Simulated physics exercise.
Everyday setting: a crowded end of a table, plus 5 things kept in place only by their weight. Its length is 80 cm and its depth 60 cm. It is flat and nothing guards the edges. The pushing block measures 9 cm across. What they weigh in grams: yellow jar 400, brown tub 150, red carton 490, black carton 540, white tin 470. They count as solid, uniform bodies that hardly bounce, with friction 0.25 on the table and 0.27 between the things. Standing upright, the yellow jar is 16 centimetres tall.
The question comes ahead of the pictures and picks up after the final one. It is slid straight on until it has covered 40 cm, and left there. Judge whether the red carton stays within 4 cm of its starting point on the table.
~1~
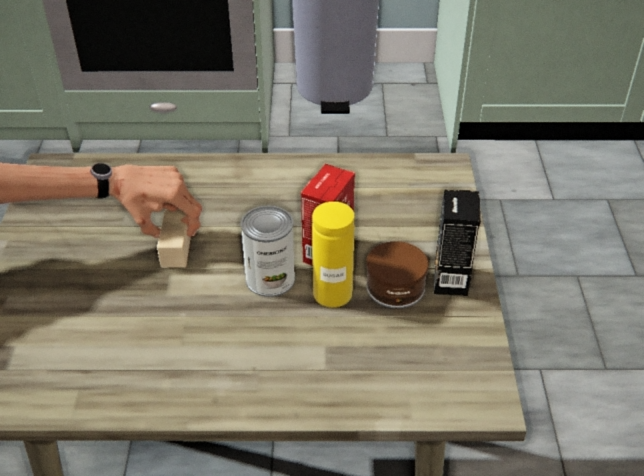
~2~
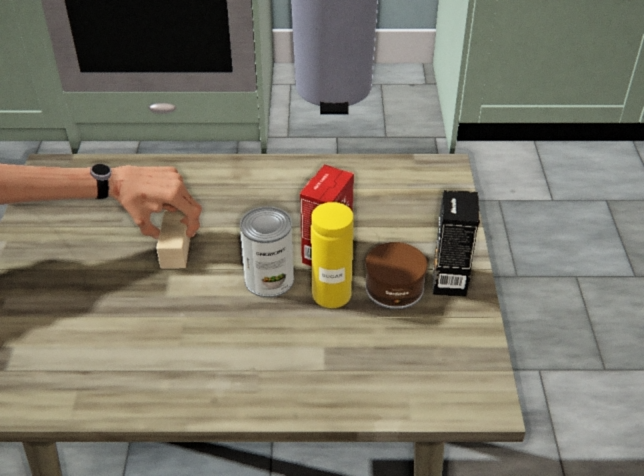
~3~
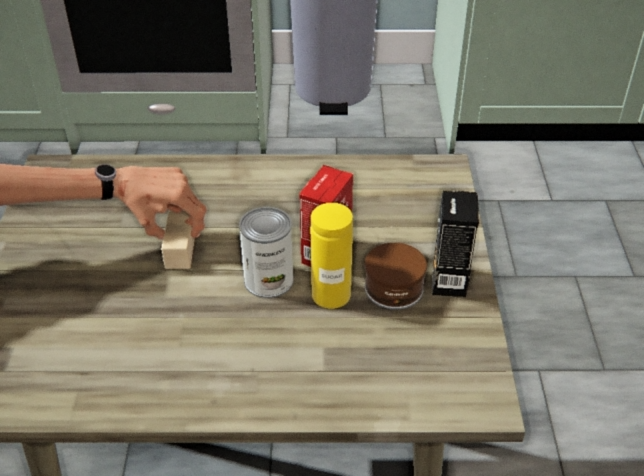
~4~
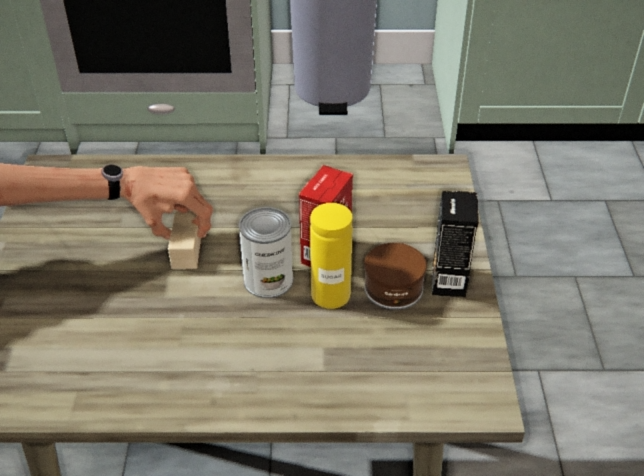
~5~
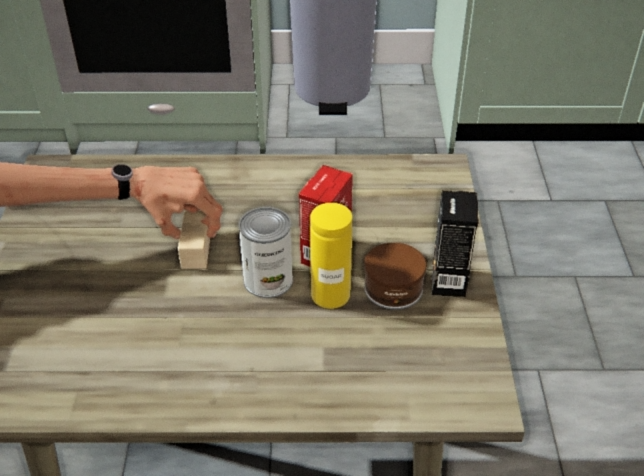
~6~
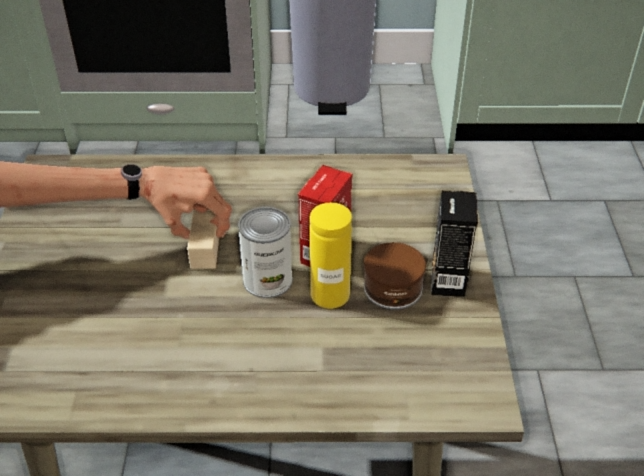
Out of position.
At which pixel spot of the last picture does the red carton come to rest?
In the end it sits at around (458, 214).
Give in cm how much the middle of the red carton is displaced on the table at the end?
I'd put it at about 20 centimetres.
Then, 1.00 s past the last view, pusher on by 24 cm; red carton shifted 5 cm near (355, 218); white tin shifted 3 cm.
Then, 1.50 s past the last view, pusher on by 34 cm; red carton shifted 14 cm near (416, 216); white tin shifted 3 cm.
Finally, not toppled but over 4 cm from the start, red carton; the other 4 still in place (within 4 cm). Final places as that camera would see them, red carton near (458, 213).
